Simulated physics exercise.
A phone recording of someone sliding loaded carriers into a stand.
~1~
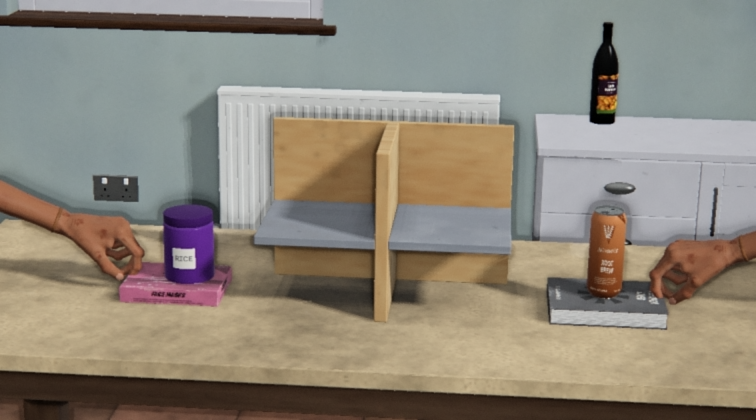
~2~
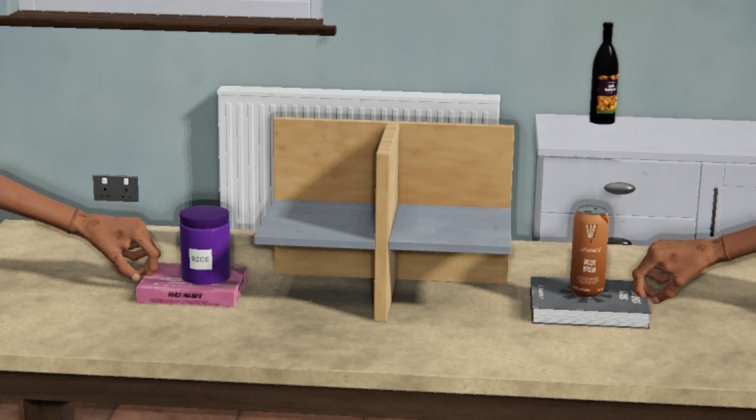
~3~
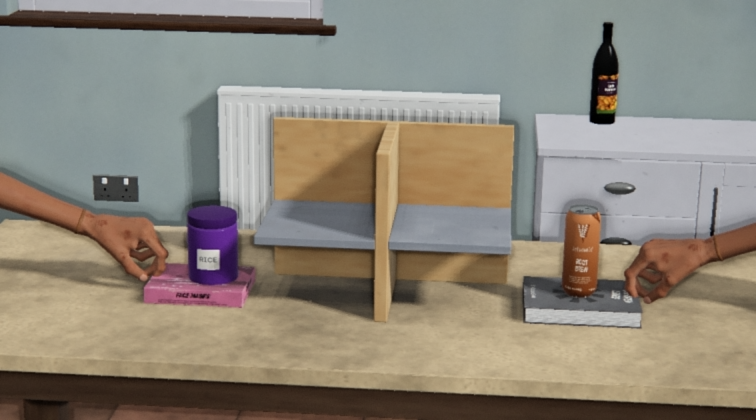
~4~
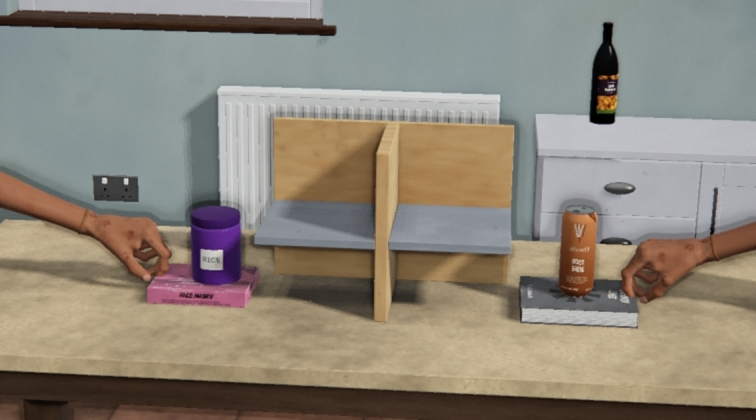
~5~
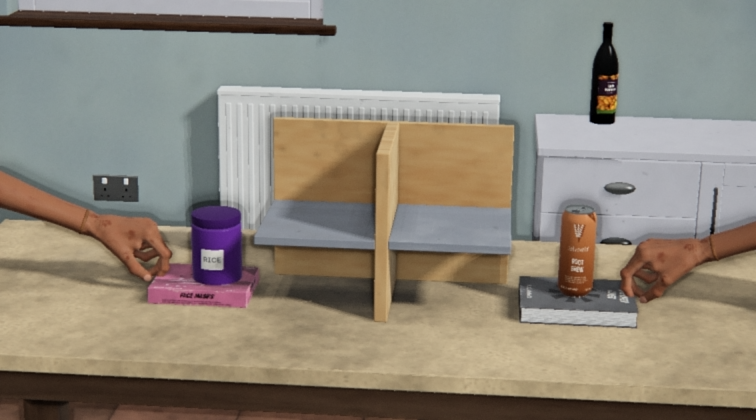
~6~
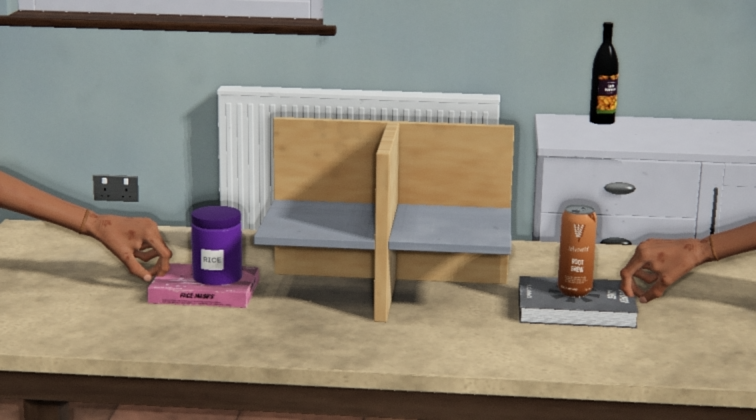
In the video, two hands slide a pink box carrying a purple jar and a grey book carrying an orange can inward across a table toward a wooden stand with a grey shelf, the movement slowing until barely visible.
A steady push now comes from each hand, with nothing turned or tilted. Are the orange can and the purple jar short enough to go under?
The orange can: No, too tall; the purple jar: No, too tall.
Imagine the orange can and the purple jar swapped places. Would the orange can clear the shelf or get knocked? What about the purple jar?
The orange can hits the shelf, while the purple jar hits the shelf.
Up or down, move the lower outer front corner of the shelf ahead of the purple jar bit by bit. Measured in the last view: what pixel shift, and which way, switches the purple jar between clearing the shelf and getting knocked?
Roughly 12 pixels up.
Then, 1.48 s past the last view, orange can leaning 74° off how it started near (539, 264); purple jar pushed back on its carrier near (239, 247).
Finally, the orange can gets scraped off its spot, near (544, 282); the purple jar gets scraped off its spot, near (201, 269).
